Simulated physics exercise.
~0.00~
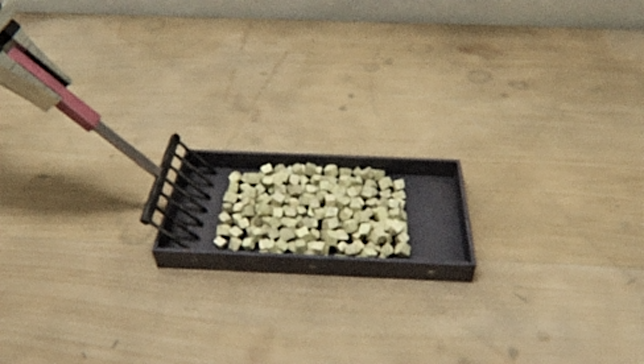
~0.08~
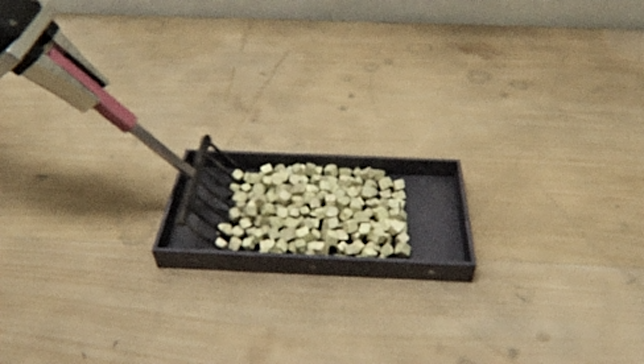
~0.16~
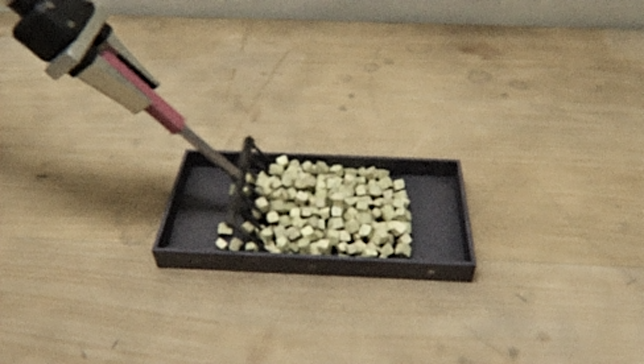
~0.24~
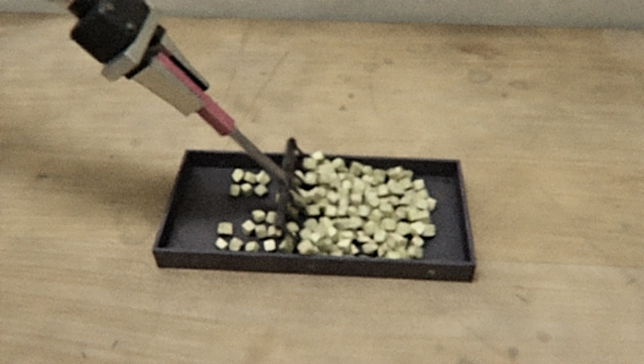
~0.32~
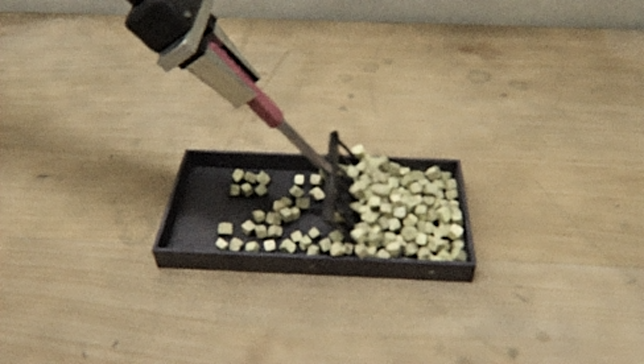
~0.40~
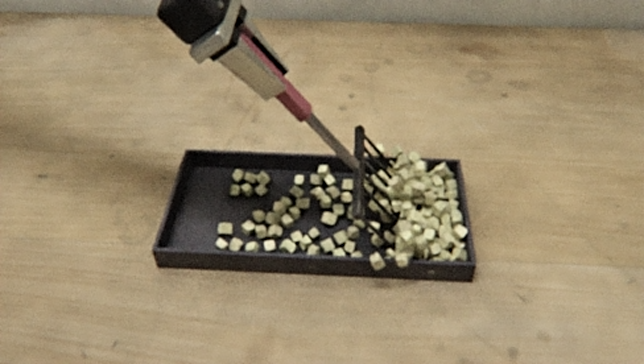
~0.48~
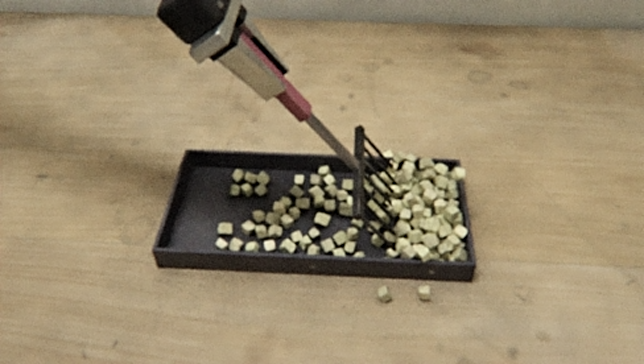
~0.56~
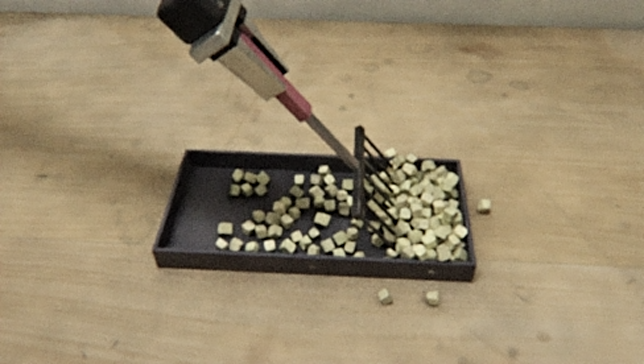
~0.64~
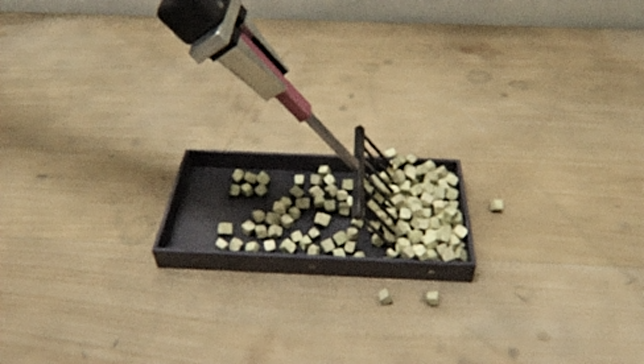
The video shows a robotic arm dragging a black fork rightward through pale green vegetable dice in a dark trough, heaping most against the right end. The fork stops, a few dice spill onto the wooden table, and scattered pieces remain behind it in the trough.
